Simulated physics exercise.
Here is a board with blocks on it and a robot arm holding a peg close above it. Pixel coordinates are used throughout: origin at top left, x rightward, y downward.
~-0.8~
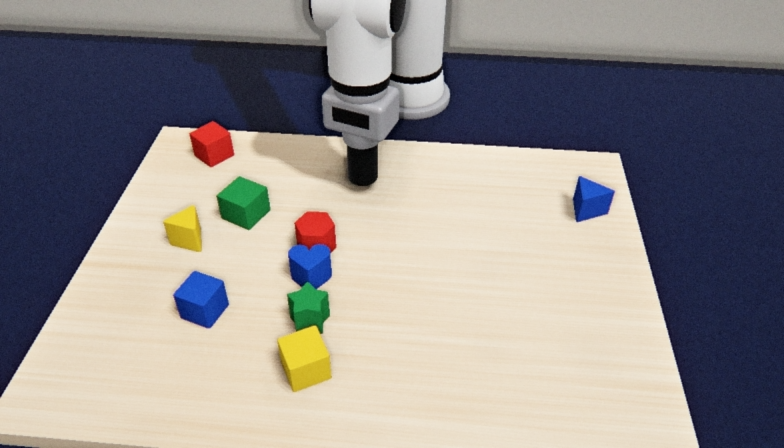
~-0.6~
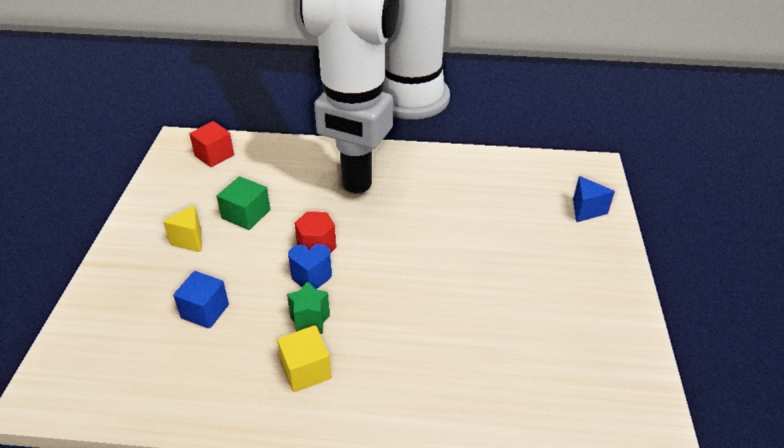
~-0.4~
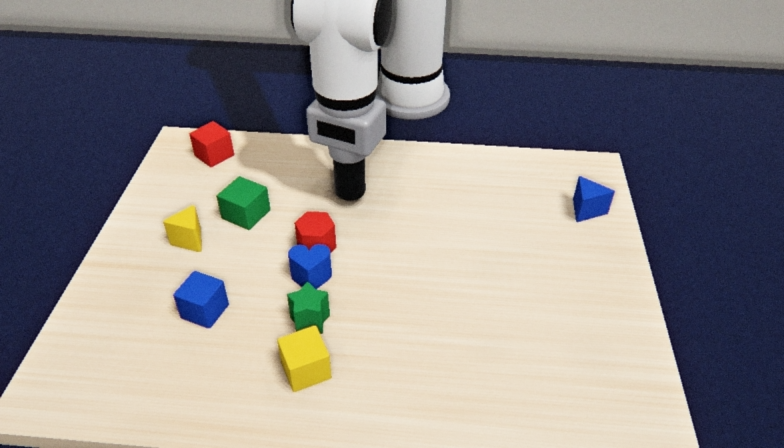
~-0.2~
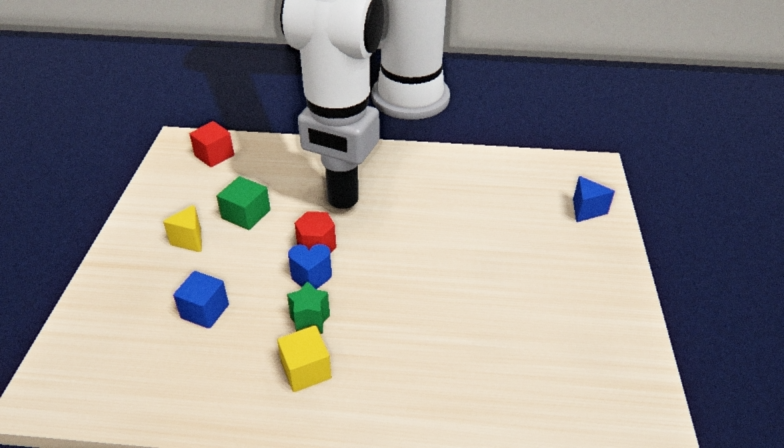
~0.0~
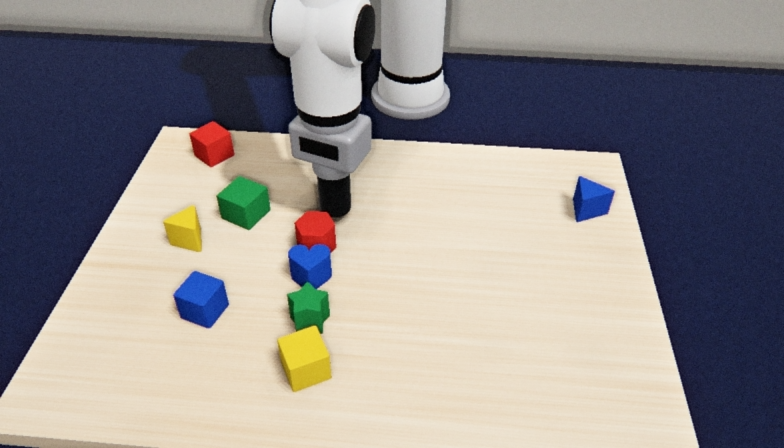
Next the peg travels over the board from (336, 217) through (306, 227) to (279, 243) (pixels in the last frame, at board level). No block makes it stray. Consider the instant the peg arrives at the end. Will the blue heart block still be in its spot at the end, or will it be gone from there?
The push misses it.
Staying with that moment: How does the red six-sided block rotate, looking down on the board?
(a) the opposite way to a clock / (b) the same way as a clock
Option a.
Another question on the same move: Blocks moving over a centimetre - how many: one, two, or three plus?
In total, one block gets moved by over 1 cm.
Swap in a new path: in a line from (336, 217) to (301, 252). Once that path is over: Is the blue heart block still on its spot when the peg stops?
No, that is not how it ends up.
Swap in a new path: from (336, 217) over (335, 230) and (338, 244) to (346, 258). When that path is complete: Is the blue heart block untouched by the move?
No.
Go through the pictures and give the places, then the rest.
In the first picture, peg tip (363, 178); block tops, blue heart block (309, 254); red six-sided block (314, 223).
In the second picture, peg (357, 185); blocks unchanged.
In the third picture, peg (350, 192); blocks unchanged.
In the fourth picture, peg (343, 200); blocks unchanged.
In the fifth picture, peg (336, 208); blue heart block (309, 254); red six-sided block (314, 223).
What follows on the original path. Halfway along, peg (305, 219); red six-sided block (311, 227), turned 25° anticlockwise.
At the end, peg (278, 234); blue heart block in place; red six-sided block (308, 231), turned 45° anticlockwise.
